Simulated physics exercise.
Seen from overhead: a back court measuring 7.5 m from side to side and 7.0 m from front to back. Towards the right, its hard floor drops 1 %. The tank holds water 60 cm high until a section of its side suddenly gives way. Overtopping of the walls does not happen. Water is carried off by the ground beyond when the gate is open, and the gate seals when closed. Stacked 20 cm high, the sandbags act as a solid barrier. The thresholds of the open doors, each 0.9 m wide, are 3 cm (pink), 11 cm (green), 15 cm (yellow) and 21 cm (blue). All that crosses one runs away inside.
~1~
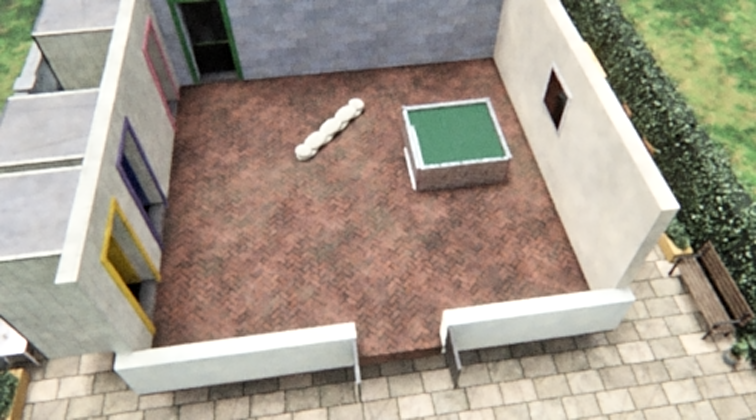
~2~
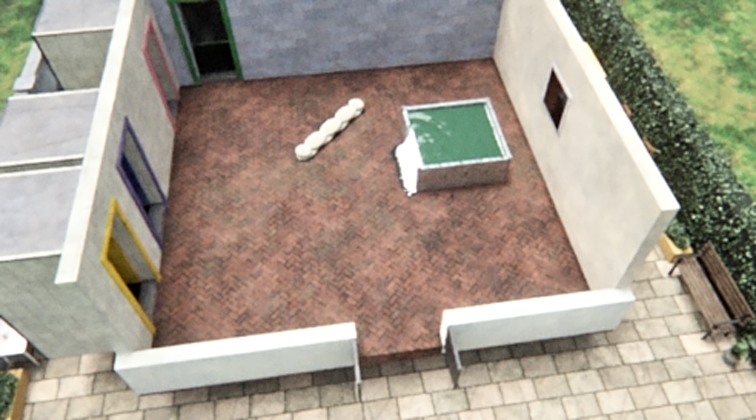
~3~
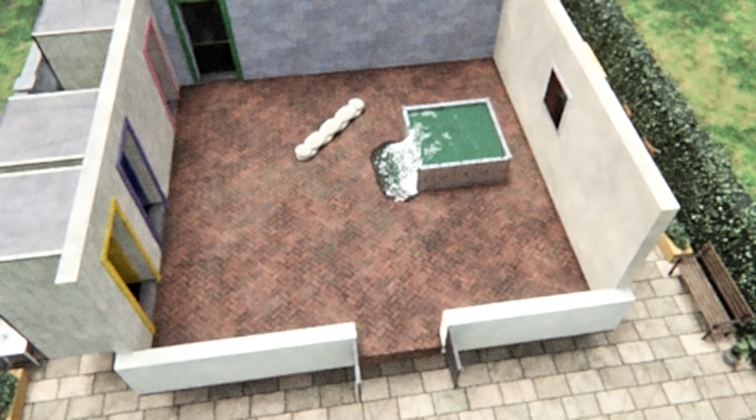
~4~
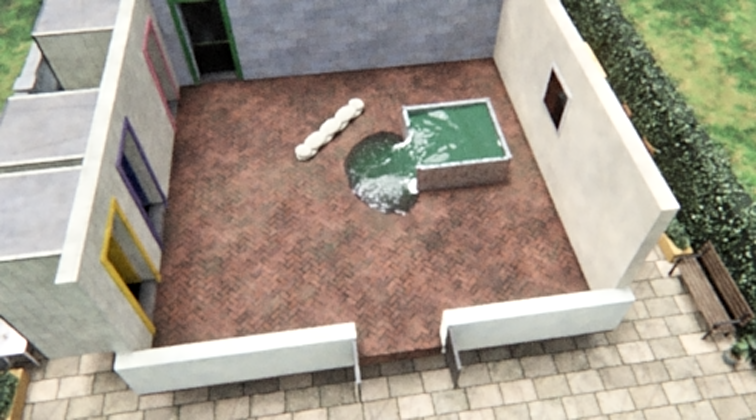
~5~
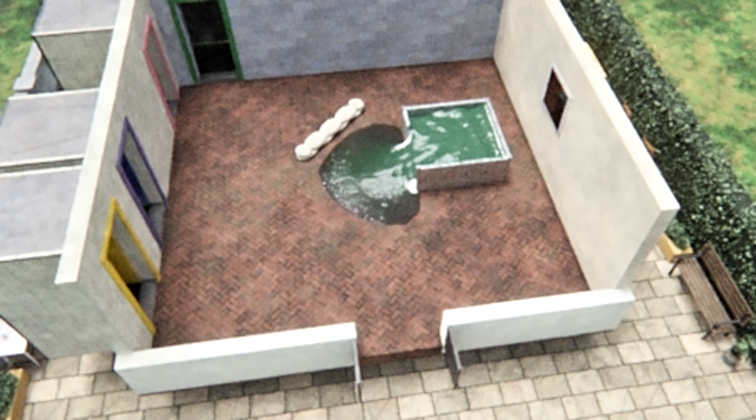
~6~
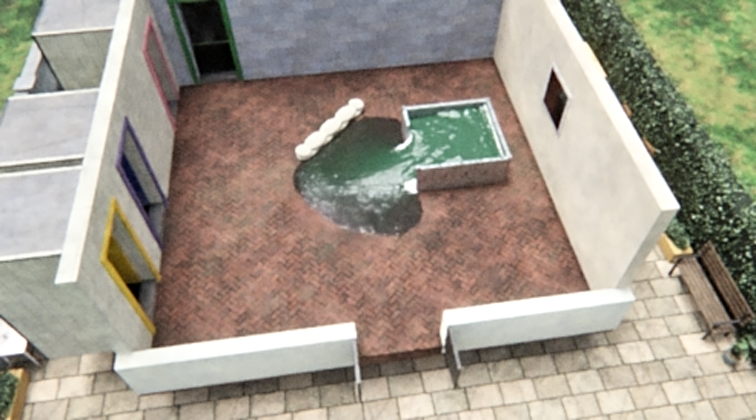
In a walled courtyard paved with reddish brick, a raised tank of still green water stands near a row of pale sandbags. Water pours from the tank's left side, foaming onto the floor, then spreads leftward in a widening, rounded dark pool that reaches the sandbags.
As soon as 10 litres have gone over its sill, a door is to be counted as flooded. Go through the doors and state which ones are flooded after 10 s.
Going through them: The pink door does not count as flooded; the green door does not count as flooded; the yellow door does not count as flooded; the blue door does not count as flooded.
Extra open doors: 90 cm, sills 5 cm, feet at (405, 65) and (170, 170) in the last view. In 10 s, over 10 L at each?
Order as listed: Respected and surpassed.
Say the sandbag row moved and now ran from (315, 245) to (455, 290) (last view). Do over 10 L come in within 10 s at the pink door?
Note, pink vs limit: Higher.
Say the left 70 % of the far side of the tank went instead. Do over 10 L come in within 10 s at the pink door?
Note: Pink door, beyond the limit.
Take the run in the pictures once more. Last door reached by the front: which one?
Green.
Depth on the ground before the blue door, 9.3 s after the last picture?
Roughly 2.5 centimetres.
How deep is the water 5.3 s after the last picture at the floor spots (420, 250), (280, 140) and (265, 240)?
Roughly 0, 1 and 4 cm, in turn.
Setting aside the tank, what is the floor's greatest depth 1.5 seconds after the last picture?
I'd say near 23 centimetres.
Then, 0.7 s after the last picture water covers 20 % of the floor and is deepest (28 cm) near (405, 178); pink door not reached, green door not reached, yellow door not reached, blue door not reached.
Then, 1.5 s after the last picture water covers 35 % of the floor and is deepest (23 cm) near (166, 218); pink door not reached, green door not reached, yellow door not reached, blue door 19 cm at the sill, 0 L in.
Then, 2.8 s after the last picture water covers 45 % of the floor and is deepest (26 cm) near (151, 359); pink door 3 cm at the sill, 0 L in, green door not reached, yellow door 12 cm at the sill, 0 L in, blue door 15 cm at the sill, 0 L in.
Then, 5.3 s after the last picture water covers 60 % of the floor and is deepest (11 cm) near (191, 270); pink door 2 cm at the sill, 0 L in, green door 5 cm at the sill, 0 L in, yellow door 9 cm at the sill, 0 L in, blue door 6 cm at the sill, 0 L in.
Then, 9.3 s after the last picture water covers 95 % of the floor and is deepest (8 cm) near (587, 313); pink door 3 cm at the sill, 0 L in, green door 3 cm at the sill, 0 L in, yellow door 3 cm at the sill, 0 L in, blue door 3 cm at the sill, 0 L in.
